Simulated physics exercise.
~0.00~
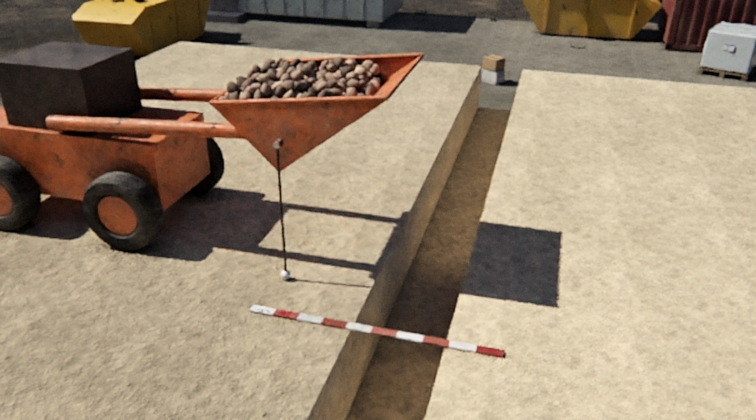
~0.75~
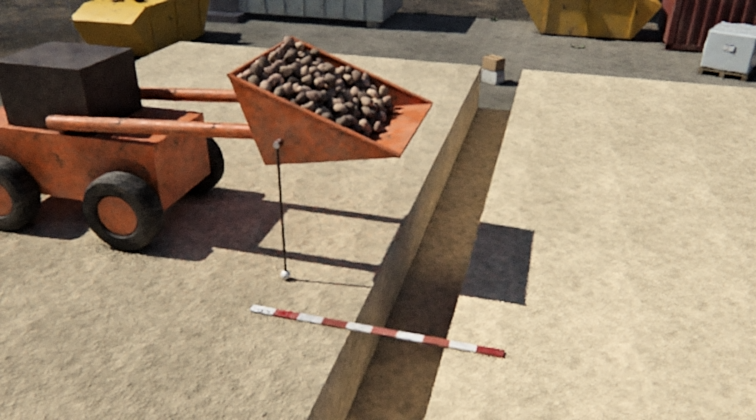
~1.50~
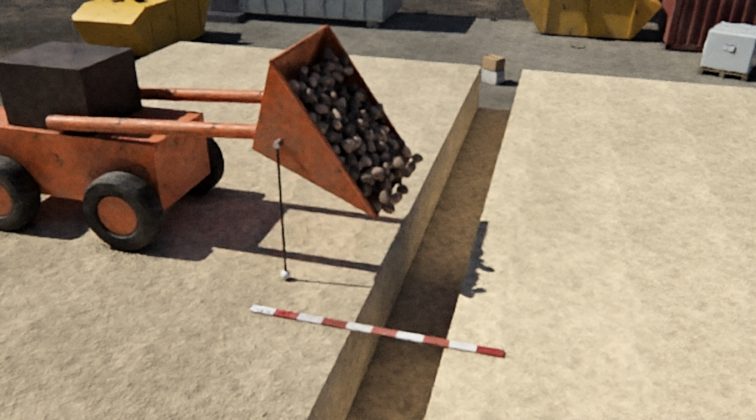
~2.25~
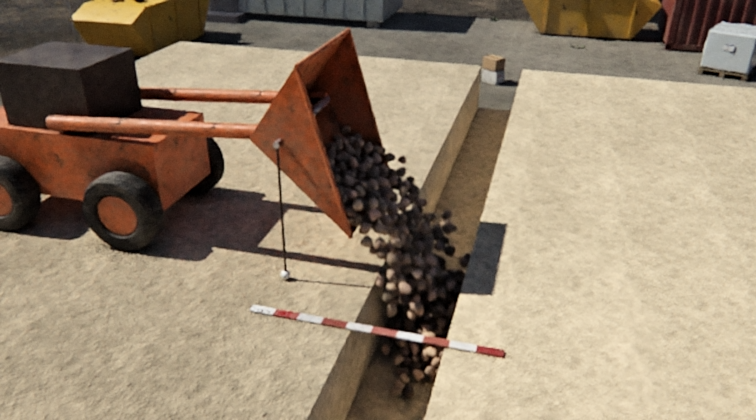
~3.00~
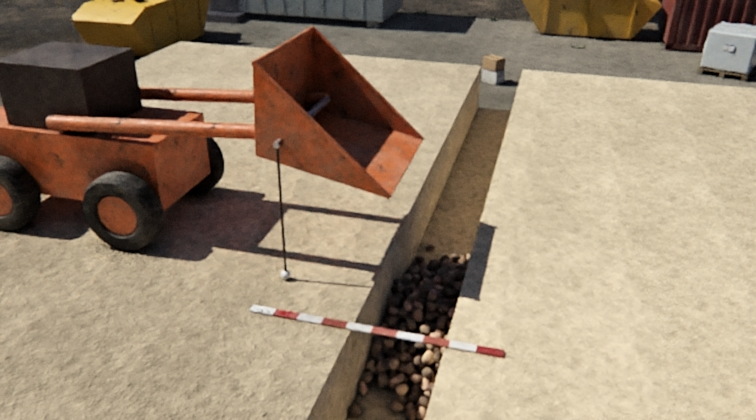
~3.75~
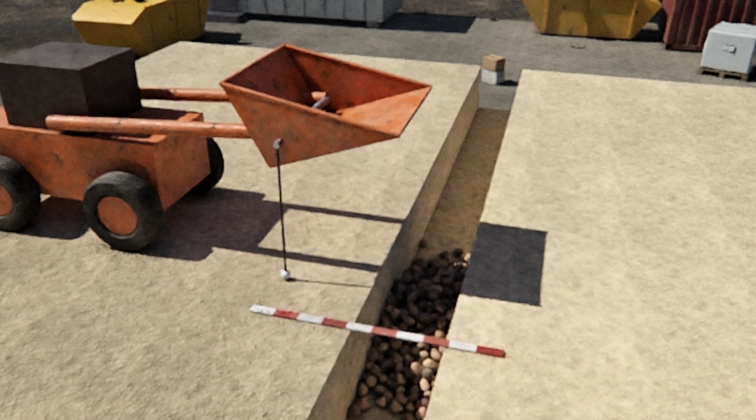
On a sunny building site, an orange loader tipped its raised bucket forward and poured a heap of rounded cobbles into the narrow trench ahead, then tilted the empty bucket back up, leaving the stones piled in the trench near a red-and-white striped staff.
